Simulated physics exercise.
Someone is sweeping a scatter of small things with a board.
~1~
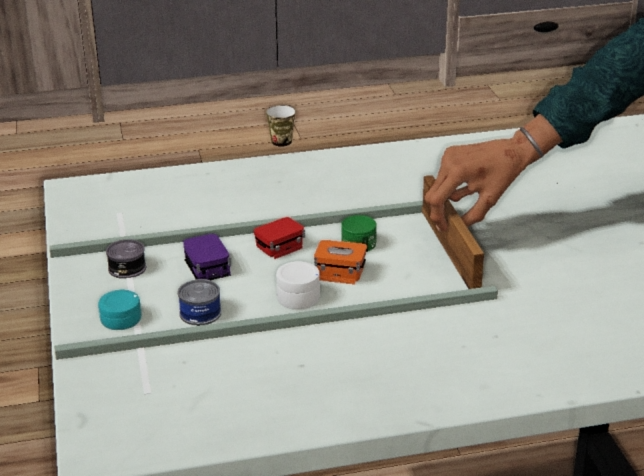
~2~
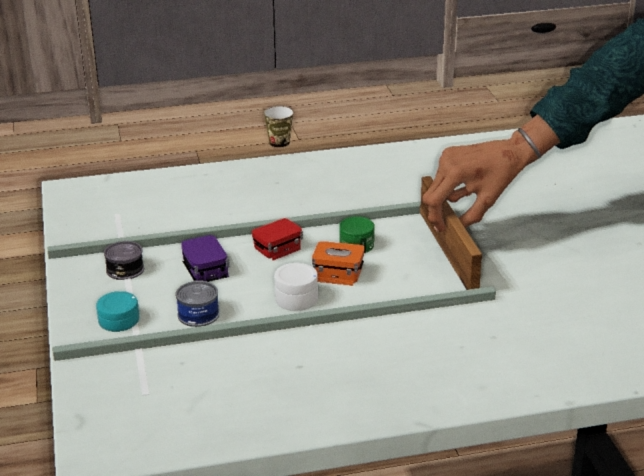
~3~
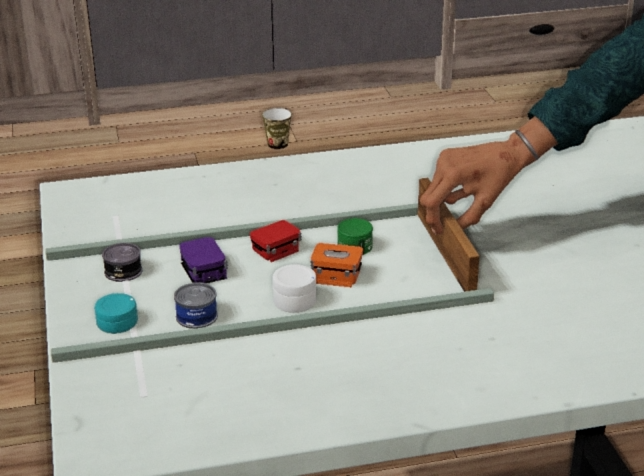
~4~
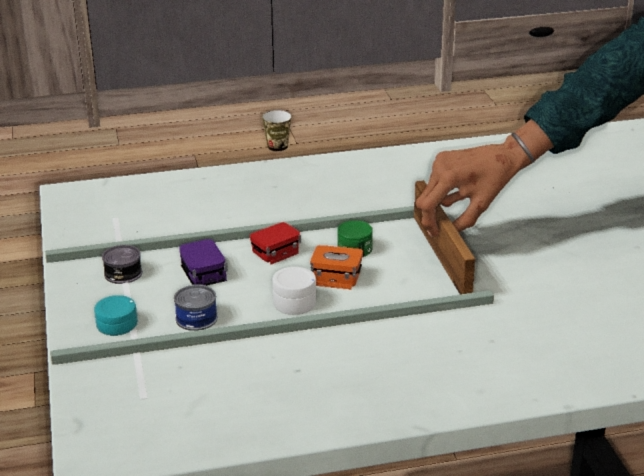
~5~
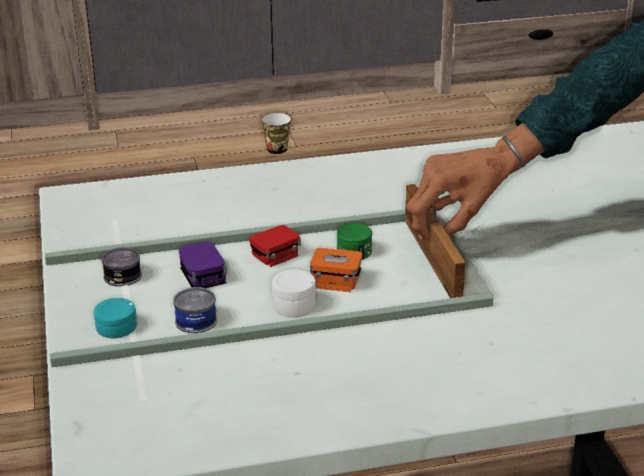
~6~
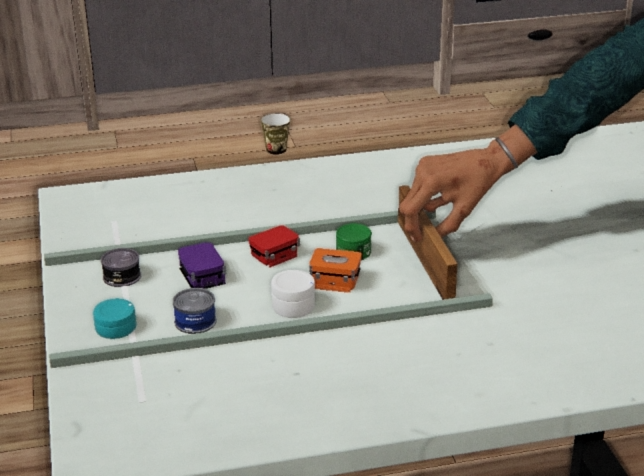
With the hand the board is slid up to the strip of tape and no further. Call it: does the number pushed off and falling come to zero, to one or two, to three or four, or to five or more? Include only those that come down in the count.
It comes to one or two.
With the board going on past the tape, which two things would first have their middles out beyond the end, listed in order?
The black pot first, the turquoise lid second.
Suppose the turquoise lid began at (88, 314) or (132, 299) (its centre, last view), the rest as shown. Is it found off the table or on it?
Placed there, the turquoise lid keeps its spot, and in the other spot it keeps its spot.
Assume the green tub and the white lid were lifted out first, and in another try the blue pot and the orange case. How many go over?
Well, the first time you'd get 0, and the next time 0.
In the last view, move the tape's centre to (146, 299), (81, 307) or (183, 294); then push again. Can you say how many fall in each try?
Per try in turn: 0, 4, 0.
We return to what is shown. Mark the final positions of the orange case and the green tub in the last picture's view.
Near (103, 300) and (105, 278).
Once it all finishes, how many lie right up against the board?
4 end up touching it.
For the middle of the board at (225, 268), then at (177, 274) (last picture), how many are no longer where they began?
The count reaches 6 first and 8 second.
Soon after, none off yet; turquoise lid at rest near (115, 318); black pot at rest near (121, 267); blue pot at rest near (195, 311).
After that, none off yet; turquoise lid at rest near (115, 318); black pot at rest near (121, 267); blue pot displaced about its own width near (163, 316).
In the end, the number that fall off is one or two; gone, black pot and turquoise lid.
